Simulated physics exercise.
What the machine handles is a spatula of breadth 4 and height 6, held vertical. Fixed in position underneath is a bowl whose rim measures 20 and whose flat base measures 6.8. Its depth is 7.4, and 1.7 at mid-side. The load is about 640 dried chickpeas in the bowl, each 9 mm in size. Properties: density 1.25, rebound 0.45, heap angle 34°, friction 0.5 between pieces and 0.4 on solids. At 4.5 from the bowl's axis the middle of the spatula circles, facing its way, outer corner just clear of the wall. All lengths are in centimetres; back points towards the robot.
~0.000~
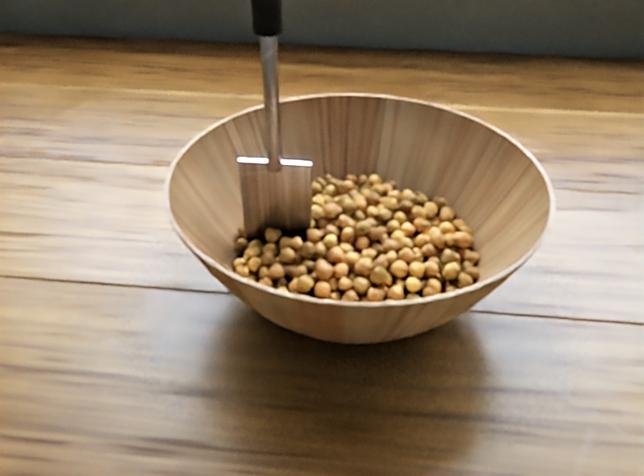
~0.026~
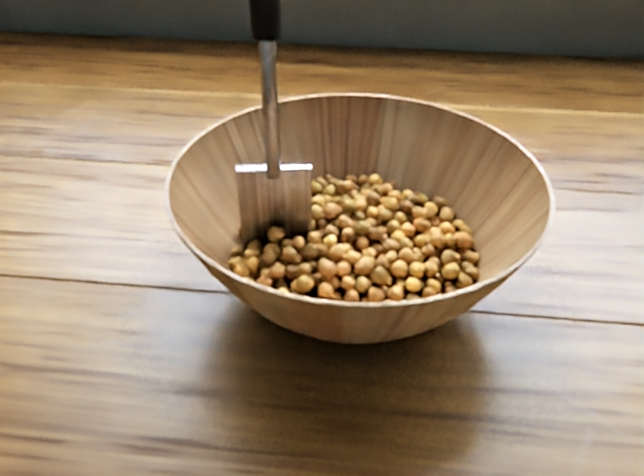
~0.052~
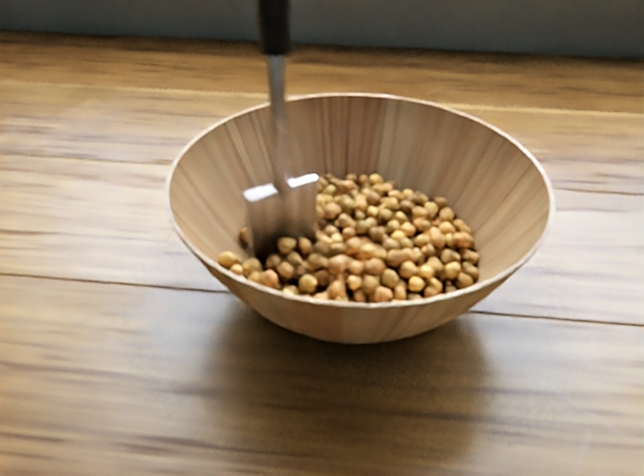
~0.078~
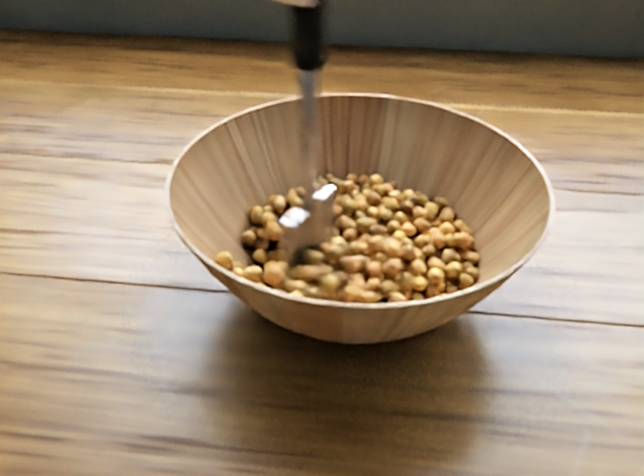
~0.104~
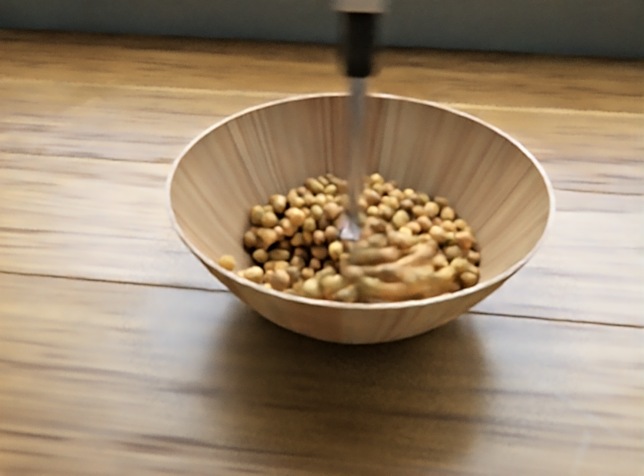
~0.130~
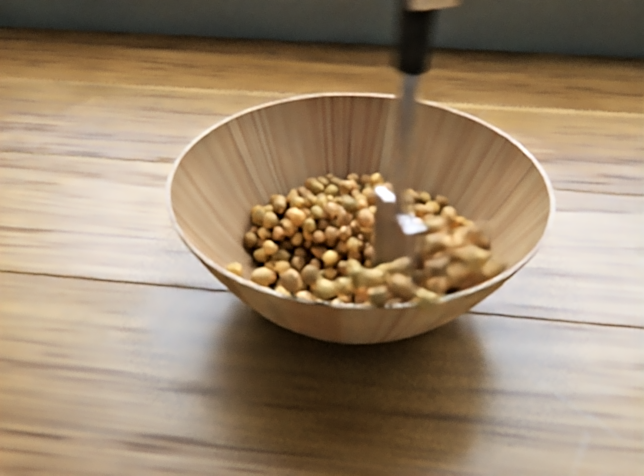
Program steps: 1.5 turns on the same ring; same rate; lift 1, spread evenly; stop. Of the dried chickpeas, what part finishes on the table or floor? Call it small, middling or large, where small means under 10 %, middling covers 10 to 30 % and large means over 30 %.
I would call it middling.
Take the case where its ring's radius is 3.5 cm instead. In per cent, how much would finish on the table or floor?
Some 10 percent would.
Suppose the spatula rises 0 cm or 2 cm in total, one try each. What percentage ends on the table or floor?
Near 20 in a hundred, then 15 in a hundred.
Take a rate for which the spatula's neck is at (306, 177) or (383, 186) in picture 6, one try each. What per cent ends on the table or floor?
So, roughly 0 percent the first time and 15 percent the second.
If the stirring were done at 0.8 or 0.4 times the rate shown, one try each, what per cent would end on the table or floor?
It would be some 5 and 0 percent respectively.
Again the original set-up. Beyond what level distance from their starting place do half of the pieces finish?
My guess is close to 8 centimetres.
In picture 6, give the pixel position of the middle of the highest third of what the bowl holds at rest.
I'd put it at about (343, 232).
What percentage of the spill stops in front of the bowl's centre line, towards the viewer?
Close to 30 percent, I reckon.
By 0.28 s, 279° round, highest piece 15 above the table; 571 in the bowl, 9 on the table or floor, 62 in flight or on the tool.
By 0.43 s, 78° round, highest piece 12 above the table; 530 in the bowl, 81 on the table or floor, 31 in flight or on the tool.
By 0.70 s, 180° round, highest piece 5 above the table; 525 in the bowl, 117 on the table or floor.
By 1.40 s, 180° round, highest piece 5 above the table; 525 in the bowl, 117 on the table or floor.
Final count, 525 in the bowl, 117 on the table or floor. That is 18 % on the table or floor.
